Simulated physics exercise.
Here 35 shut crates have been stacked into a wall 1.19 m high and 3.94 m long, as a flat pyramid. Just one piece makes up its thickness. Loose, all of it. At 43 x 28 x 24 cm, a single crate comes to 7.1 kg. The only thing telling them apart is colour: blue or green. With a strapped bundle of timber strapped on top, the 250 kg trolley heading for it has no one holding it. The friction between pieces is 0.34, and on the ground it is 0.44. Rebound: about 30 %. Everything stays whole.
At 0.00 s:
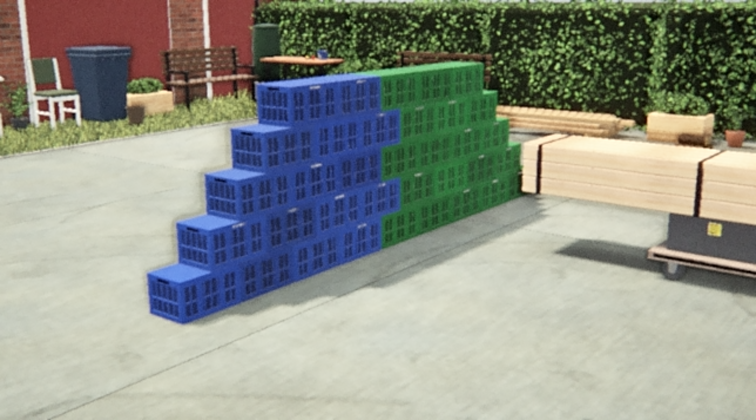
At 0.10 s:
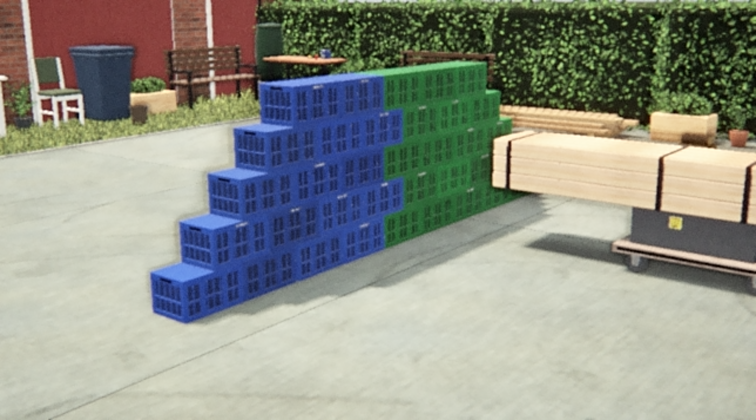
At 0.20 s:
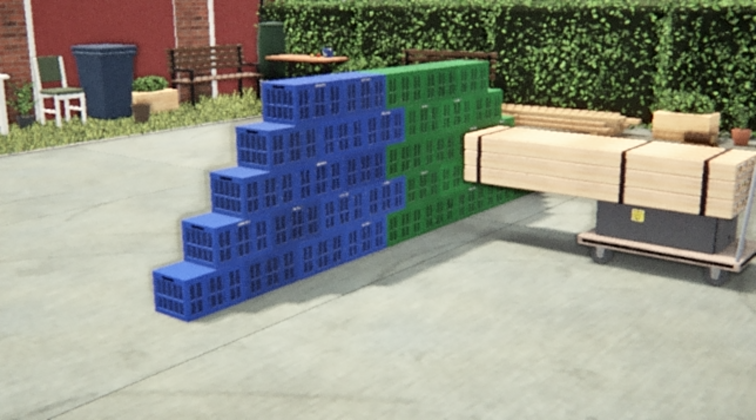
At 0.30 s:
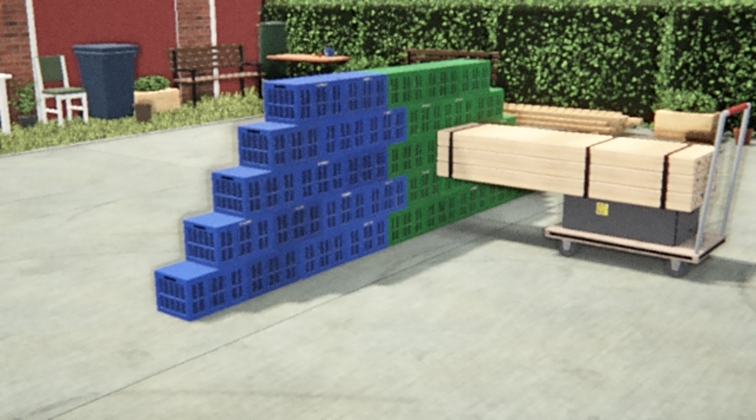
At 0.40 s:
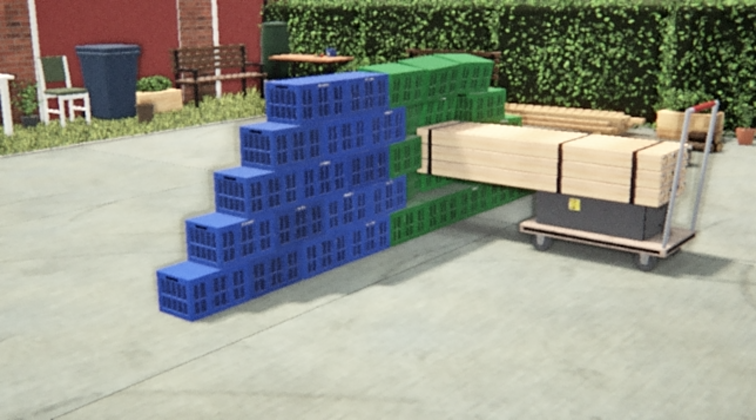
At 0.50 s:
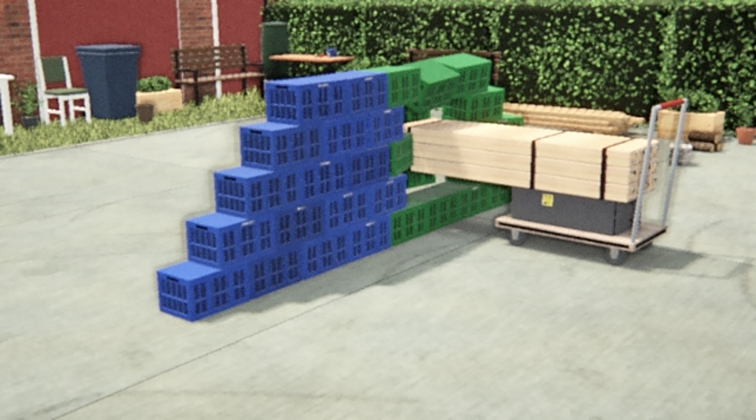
A stepped wall of blue and green crates stood on pavement as a trolley loaded with strapped planks rolled in from the right, and the planks pushed into the green side, shifting and tilting several crates.
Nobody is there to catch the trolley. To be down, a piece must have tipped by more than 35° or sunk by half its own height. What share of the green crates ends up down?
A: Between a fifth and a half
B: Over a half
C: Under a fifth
(B) Over a half.
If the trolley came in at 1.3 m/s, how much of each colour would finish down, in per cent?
Share down, in per cent: Green 60, blue 10.
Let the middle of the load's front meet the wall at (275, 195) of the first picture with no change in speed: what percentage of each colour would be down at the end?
Result - green: 0 %; blue: 50 %.
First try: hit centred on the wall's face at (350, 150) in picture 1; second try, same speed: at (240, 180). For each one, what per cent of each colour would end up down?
You'd get green at 10 followed by 0, and blue at 50 followed by 20 percent.
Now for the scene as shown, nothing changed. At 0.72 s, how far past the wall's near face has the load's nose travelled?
At that moment, around 80 cm past it.
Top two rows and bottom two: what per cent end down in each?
That's 70% up top and 10% at the bottom.
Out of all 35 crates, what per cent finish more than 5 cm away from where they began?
45 percent of them have shifted.
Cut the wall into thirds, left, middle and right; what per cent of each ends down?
The thirds come out at 0 on the left, 60 in the middle and 40 on the right, in per cent.
After 0.72 s, load 78 cm past the wall's line, still rolling; 6 of the 19 green crates down (6 of 35 in all colours); top green crate 32° from how it stood, 15 cm lower.
After 1.18 s, load 1.53 m past the wall's line, still rolling; 9 of the 19 green crates down (9 of 35 in all colours); top green crate on its side.
After 1.78 s, load 2.31 m past the wall's line, still rolling; 11 of the 19 green crates down (13 of 35 in all colours); top green crate on its side.
After 2.64 s, load 3.10 m past the wall's line, still rolling; 11 of the 19 green crates down (13 of 35 in all colours); top green crate on its side.
In the end (4.5 s), load 3.63 m past the wall's line, stopped; 11 of the 19 green crates down (13 of 35 in all colours); top green crate on its side; top blue crate unmoved. That is 58 per cent. From the last view, middles, top green crate near (155, 88), top blue crate near (307, 100).
